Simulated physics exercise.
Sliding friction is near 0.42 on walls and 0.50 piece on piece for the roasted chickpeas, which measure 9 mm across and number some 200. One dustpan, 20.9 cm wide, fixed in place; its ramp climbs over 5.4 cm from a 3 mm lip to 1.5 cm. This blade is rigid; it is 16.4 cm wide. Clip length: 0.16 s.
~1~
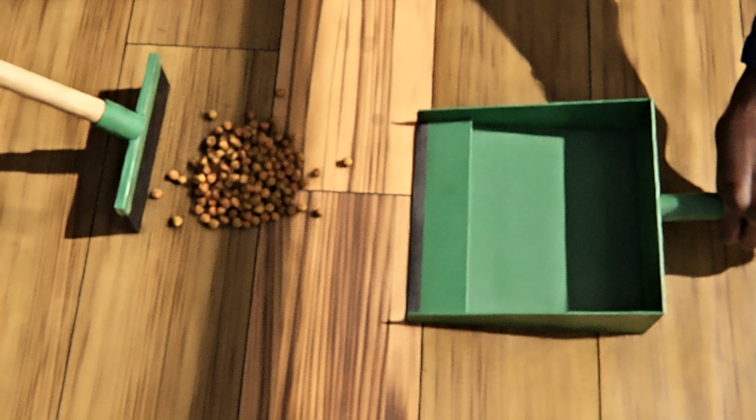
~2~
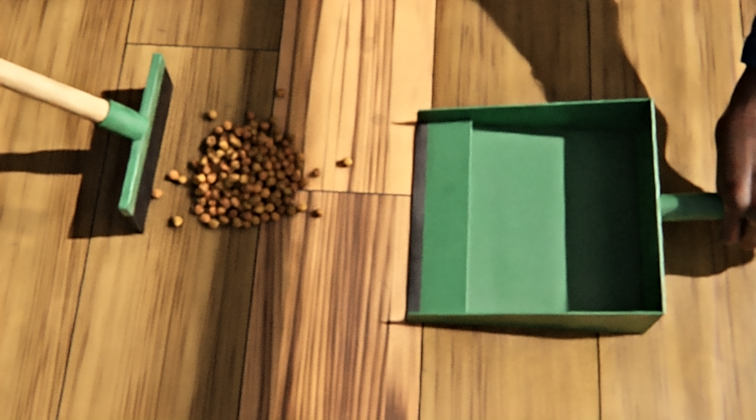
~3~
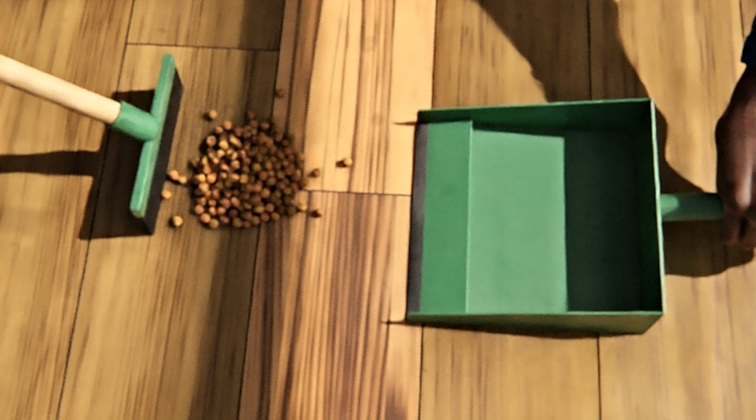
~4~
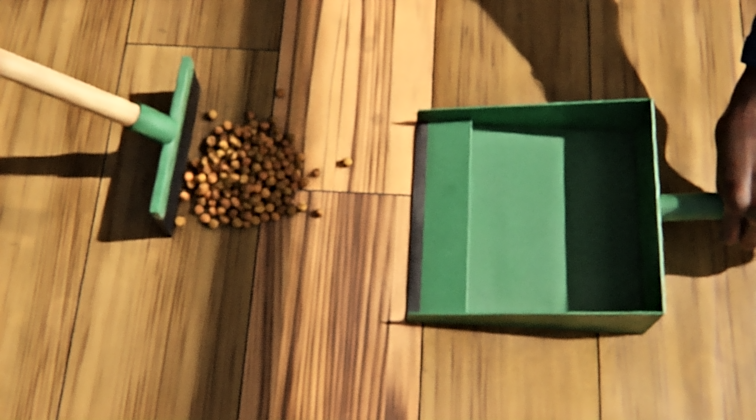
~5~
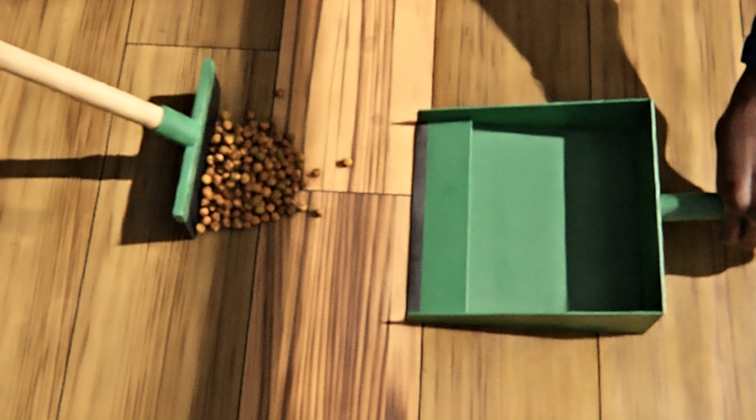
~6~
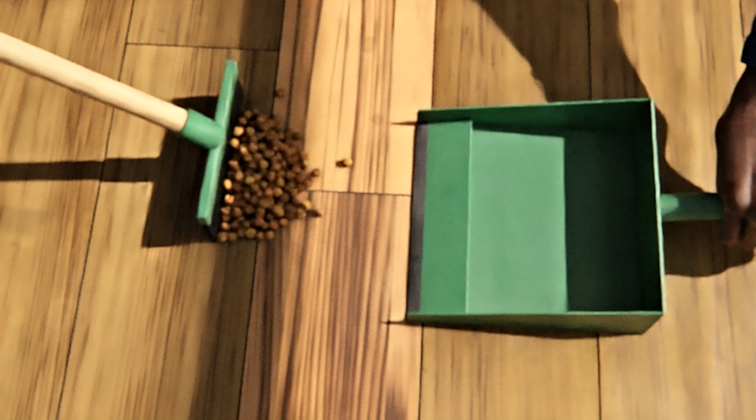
A green blade on a pale wooden handle slid right across the wooden floor, met a heap of small brown pieces and pushed them a short way, while a hand held a green dustpan still.
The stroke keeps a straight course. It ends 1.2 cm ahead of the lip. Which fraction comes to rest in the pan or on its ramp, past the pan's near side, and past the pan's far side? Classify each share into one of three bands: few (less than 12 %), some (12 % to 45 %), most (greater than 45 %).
Classification: Pan - most, near side - few, far side - few.
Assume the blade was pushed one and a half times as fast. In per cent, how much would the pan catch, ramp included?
I'd put it at close to 60 per cent.
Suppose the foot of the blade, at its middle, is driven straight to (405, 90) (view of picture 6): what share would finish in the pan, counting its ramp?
Some 20 per cent.
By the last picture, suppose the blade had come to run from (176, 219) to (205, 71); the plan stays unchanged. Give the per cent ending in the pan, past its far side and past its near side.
Split: Pan = 55, far = 10, near = 0.
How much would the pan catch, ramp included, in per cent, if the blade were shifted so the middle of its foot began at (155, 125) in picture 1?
Around 45 %.
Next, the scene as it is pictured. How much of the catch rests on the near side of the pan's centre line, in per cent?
Estimate: Close to 30 %.
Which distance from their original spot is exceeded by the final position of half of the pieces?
I'd put it near 20 cm.
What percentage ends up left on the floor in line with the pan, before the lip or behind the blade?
Some 30 per cent end up there.
Then, 0.14 s after the last picture, middle of the blade 9 cm from the lip; 0 % over the lip, far side 5 %, near side 0 %.
Then, 0.23 s after the last picture, middle of the blade 4 cm from the lip; 15 % over the lip, far side 5 %, near side 0 %.
Then, 0.46 s after the last picture, middle of the blade 2 cm from the lip; 65 % over the lip, far side 5 %, near side 0 %.
In the end, pan 60 %, near side 0 %, far side 5 %, in front of the lip or behind the blade 30 %.
